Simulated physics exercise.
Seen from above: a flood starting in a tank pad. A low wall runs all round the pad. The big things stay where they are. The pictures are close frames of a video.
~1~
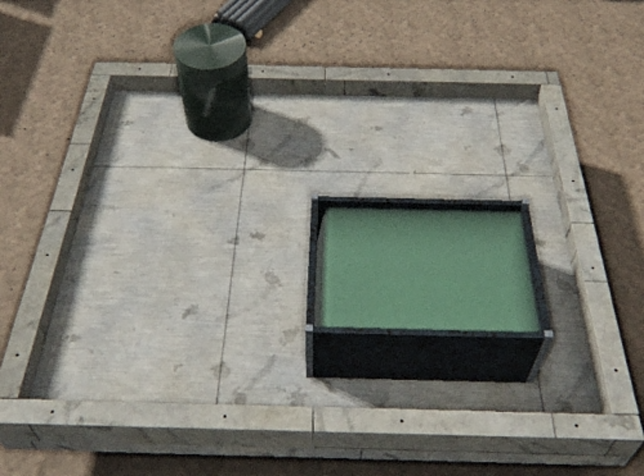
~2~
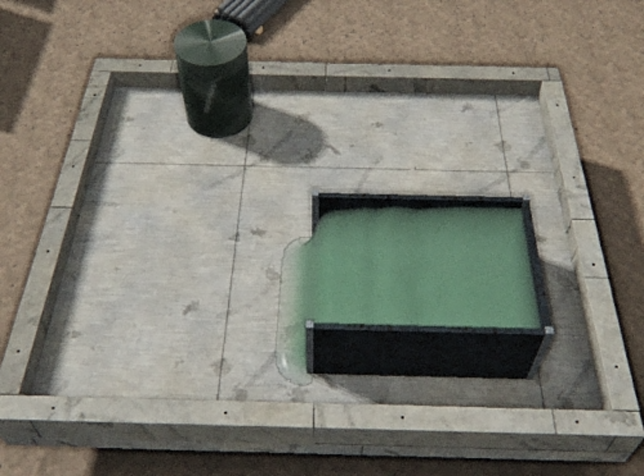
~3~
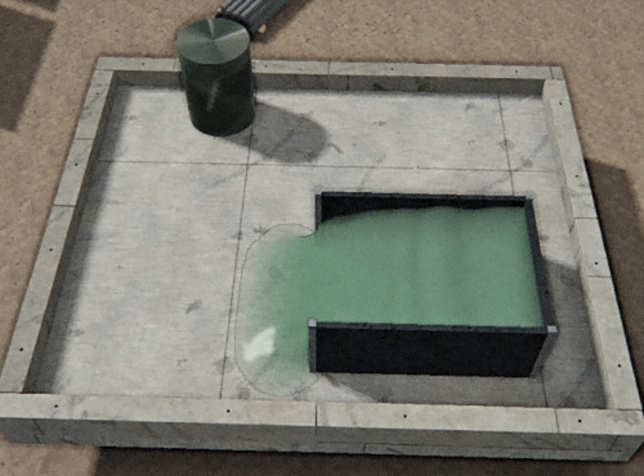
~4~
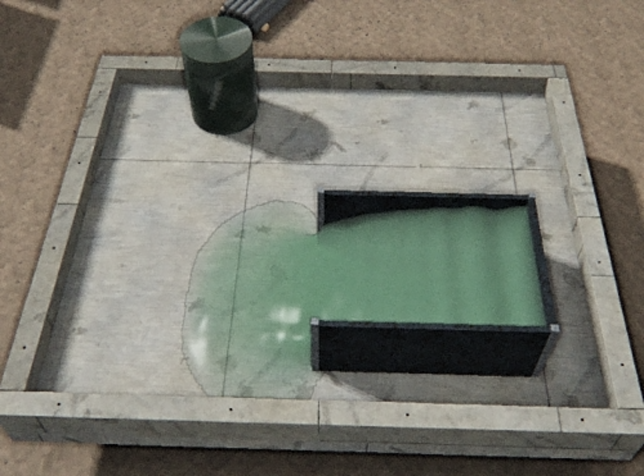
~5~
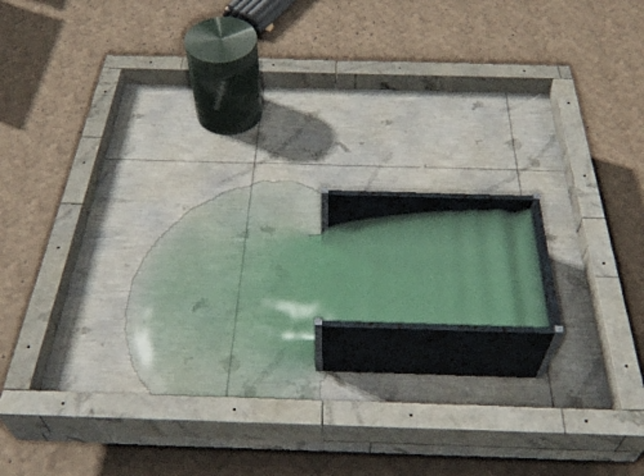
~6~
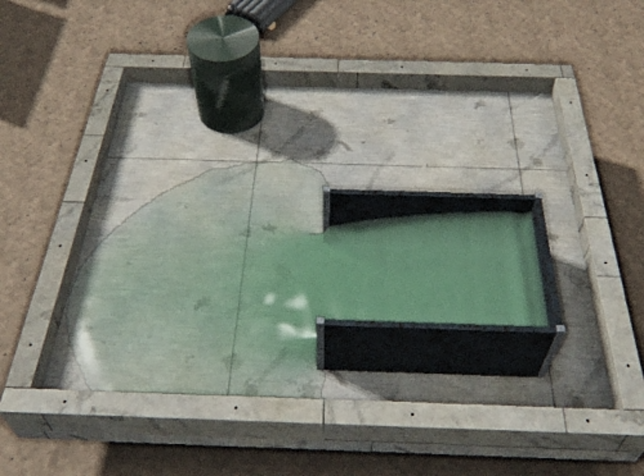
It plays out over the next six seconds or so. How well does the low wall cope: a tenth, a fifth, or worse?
Over the wall goes from a tenth to a fifth.
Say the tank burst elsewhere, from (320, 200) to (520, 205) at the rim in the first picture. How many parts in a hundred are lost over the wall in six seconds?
Some 12 per cent.
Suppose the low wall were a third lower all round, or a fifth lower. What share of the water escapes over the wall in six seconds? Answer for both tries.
About 32 and 22 per cent.
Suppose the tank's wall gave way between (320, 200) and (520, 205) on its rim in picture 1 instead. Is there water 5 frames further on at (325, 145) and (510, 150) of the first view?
One after the other: Covered, covered.
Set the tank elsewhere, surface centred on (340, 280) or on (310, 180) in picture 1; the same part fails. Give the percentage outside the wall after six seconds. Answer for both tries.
Near 18 and 18 in a hundred.
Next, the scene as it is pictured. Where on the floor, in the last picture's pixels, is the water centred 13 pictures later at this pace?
Roughly at (223, 267).
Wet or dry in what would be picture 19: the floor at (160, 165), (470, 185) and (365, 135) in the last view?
As listed: Wet, no water, clear.
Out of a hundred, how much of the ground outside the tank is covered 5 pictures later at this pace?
Near 45 in a hundred.
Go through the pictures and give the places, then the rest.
The first picture shows still water in the open tank at (423, 267).
In the second picture, the front is at (306, 378), out from the gap at (316, 291).
In the third picture, water pours out at (319, 291) and has run to (276, 387).
In the fourth picture, the front is at (198, 366), out from the gap at (321, 291).
In the fifth picture, the front is at (135, 320), out from the gap at (325, 292).
In the sixth picture, the front is at (77, 317), out from the gap at (327, 291).
A moment on, water covers 35 % of the floor; the low wall has let 0 % over.
Next, water covers 40 % of the floor; the low wall has let 1 % over.
Then, water covers 45 % of the floor; the low wall has let 8 % over.
Later, water covers 60 % of the floor; the low wall has let 13 % over.
In the end, water covers 80 % of the floor; the low wall has let 14 % over.
